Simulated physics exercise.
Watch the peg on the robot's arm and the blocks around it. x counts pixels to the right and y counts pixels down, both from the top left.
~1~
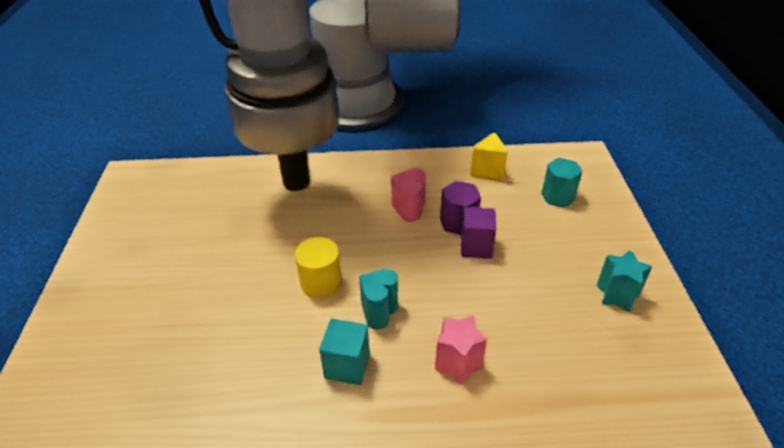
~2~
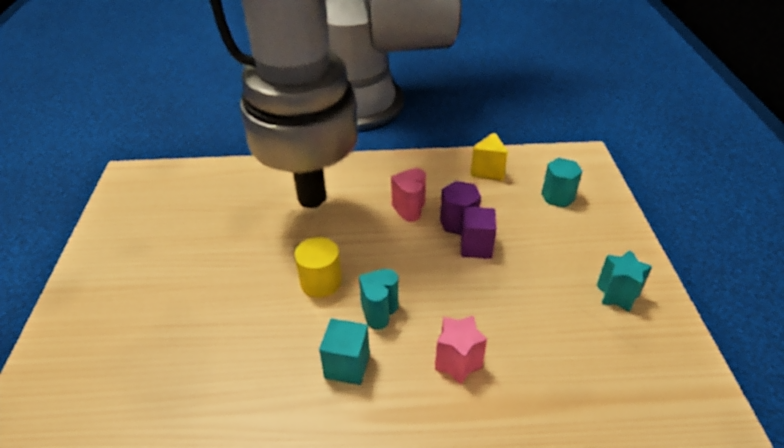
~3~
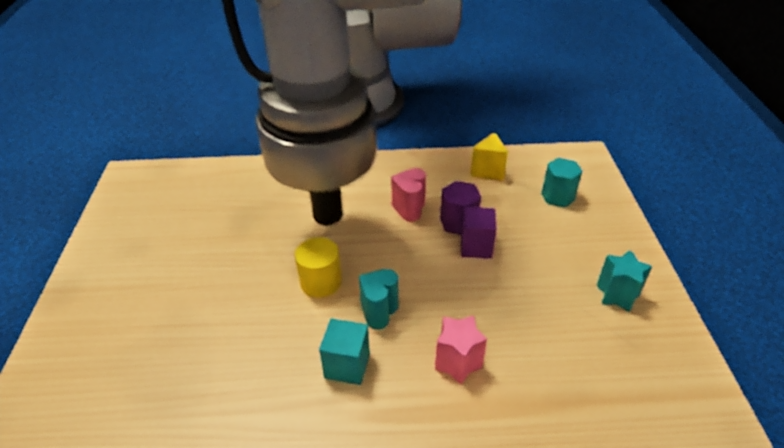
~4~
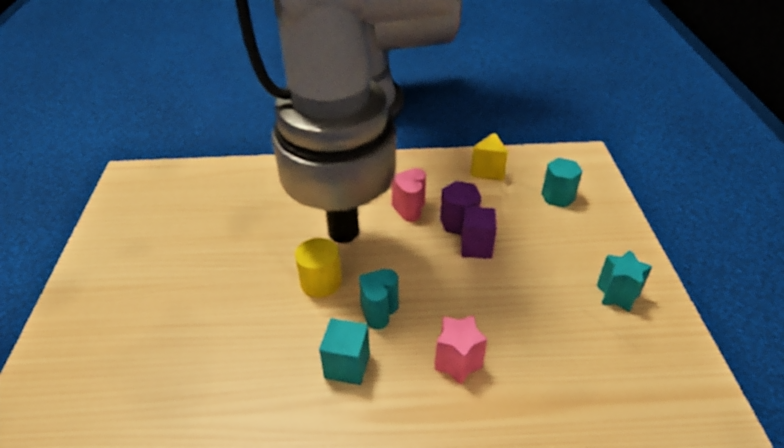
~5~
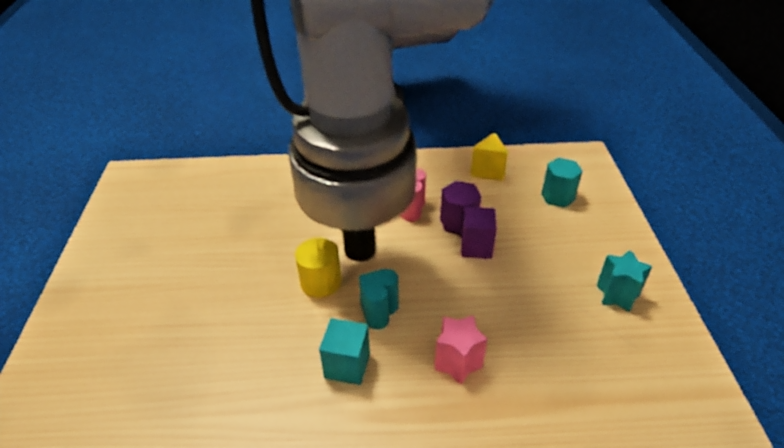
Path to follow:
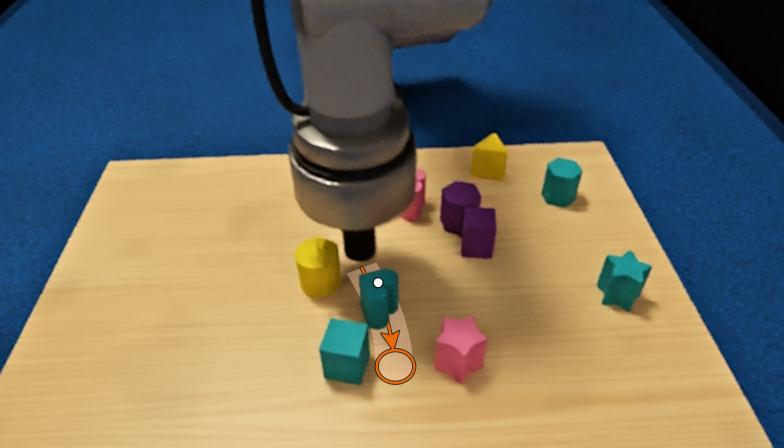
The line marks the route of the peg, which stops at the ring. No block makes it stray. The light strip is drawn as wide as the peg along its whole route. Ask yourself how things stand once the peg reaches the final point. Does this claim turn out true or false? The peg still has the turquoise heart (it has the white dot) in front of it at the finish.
True
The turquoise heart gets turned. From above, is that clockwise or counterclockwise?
Prediction: Clockwise.
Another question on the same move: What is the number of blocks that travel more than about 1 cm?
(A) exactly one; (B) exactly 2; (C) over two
Letter A.
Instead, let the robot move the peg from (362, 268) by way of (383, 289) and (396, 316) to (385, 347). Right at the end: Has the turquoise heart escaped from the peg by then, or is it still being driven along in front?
Before the peg.
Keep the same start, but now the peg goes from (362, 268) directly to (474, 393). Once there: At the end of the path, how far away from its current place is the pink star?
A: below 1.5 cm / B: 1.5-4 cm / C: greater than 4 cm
The answer is C.
The drawn path runs from (362, 268) via (384, 312), ending at (395, 366); the dot is on the turquoise heart.
The first path, step by step. One third of the way, peg (377, 280); turquoise heart (381, 293).
Two thirds of the way, peg (389, 312); turquoise heart (390, 329), turned 20° clockwise.
At the end, peg (395, 350); turquoise square piece not moved; turquoise heart (397, 371), turned 20° clockwise.
